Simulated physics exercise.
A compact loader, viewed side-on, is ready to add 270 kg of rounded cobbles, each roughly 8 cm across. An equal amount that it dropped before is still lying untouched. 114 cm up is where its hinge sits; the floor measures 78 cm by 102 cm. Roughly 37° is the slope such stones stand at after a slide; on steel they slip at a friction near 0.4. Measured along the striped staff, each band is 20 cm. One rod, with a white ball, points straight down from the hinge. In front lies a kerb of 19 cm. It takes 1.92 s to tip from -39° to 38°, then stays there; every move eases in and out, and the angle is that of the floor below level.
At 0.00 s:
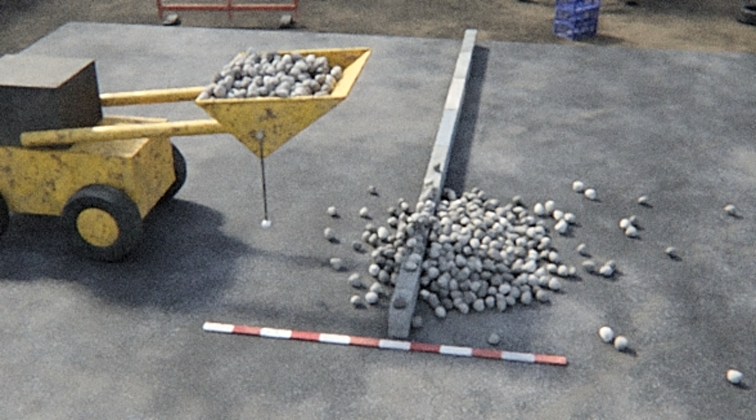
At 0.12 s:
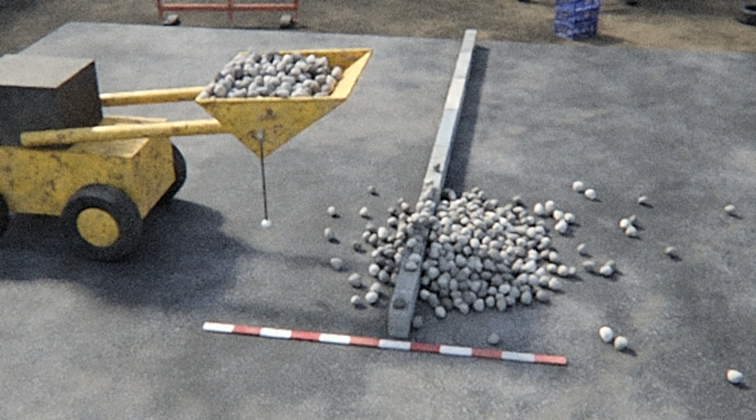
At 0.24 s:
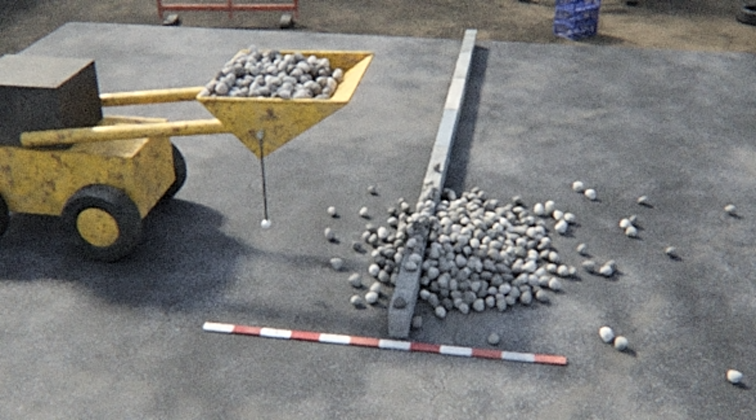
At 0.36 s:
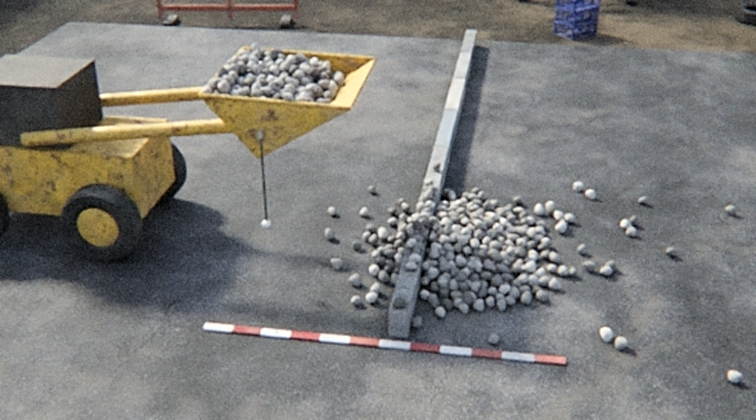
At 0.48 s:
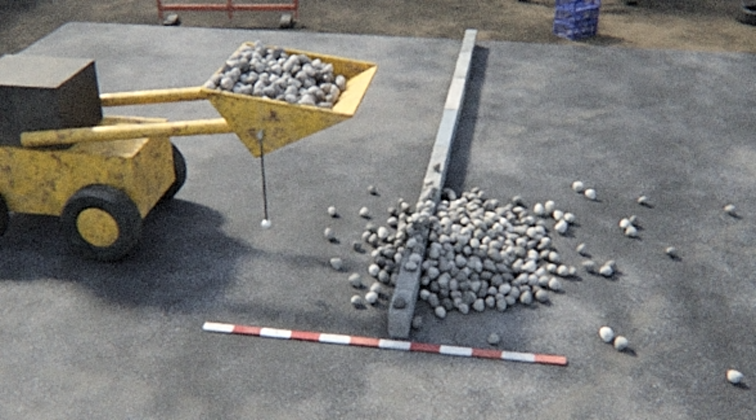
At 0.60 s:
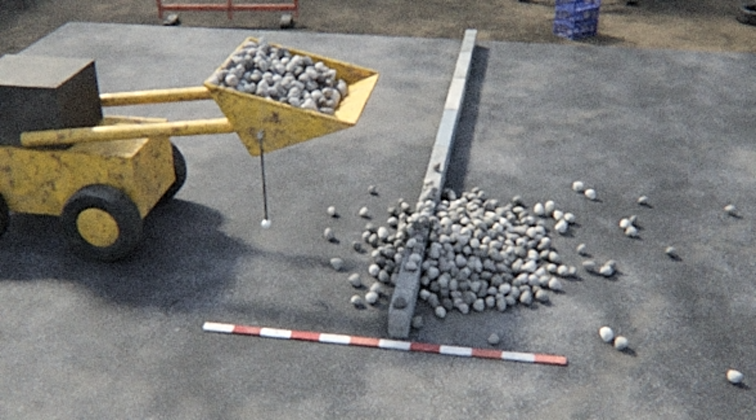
The footage shows a yellow loader at left holding a raised bucket of rounded grey stones, which slowly tilts its front edge downward as the stones shift slightly, while a scattered pile lies still around a low kerb.
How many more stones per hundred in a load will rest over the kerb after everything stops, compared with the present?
I would say 5 per hundred.
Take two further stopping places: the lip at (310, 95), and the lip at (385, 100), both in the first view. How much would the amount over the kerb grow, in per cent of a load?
Case one about 0 %, case two about 45 %.
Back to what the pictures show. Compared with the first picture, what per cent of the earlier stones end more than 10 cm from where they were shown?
I'd put it at about 5 per cent.
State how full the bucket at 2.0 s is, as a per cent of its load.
About 20 per cent is held.
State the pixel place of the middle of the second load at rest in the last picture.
Roughly at (380, 237) in the last picture.
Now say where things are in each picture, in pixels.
In the first picture, the bucket is at -39°, its lip at (346, 98); the top of the load is at (277, 63). The earlier load is highest near (418, 234), 24 cm above ground level, 15 % on this side of the kerb, 86 % over the kerb.
In the second picture, the bucket is at -38°, its lip at (346, 99); the top of the load is at (276, 62); the stones move at 0.1 m/s on average.
The third picture shows lip at (348, 103), floor tilted -36°, highest stones at (270, 61); the stones move at 0.1 m/s on average.
In the fourth picture, the bucket is at -32°, its lip at (350, 108); the top of the load is at (255, 61); the stones move at 0.1 m/s on average.
The fifth picture shows lip at (353, 116), floor tilted -27°, highest stones at (248, 57); the stones move at 0.2 m/s on average.
In the sixth picture, the bucket is at -21°, its lip at (355, 125); the top of the load is at (252, 54); the stones move at 0.2 m/s on average.
After 1.4 s the floor is at 26°; in per cent of one load, 97 in the bucket, 18 on this side of the kerb, 86 over the kerb; the foremost stones are at (661, 251).
After 2.0 s the floor is at 38°; in per cent of one load, 22 in the bucket, 93 on this side of the kerb, 86 over the kerb; the foremost stones are at (661, 251).
After 2.4 s the floor is at 38°; in per cent of one load, 0 in the bucket, 112 on this side of the kerb, 88 over the kerb; the foremost stones are at (661, 251).
After 4.8 s the floor is at 38°; in per cent of one load, 0 in the bucket, 110 on this side of the kerb, 91 over the kerb; the foremost stones are at (661, 251). Net gain over the kerb, 5.
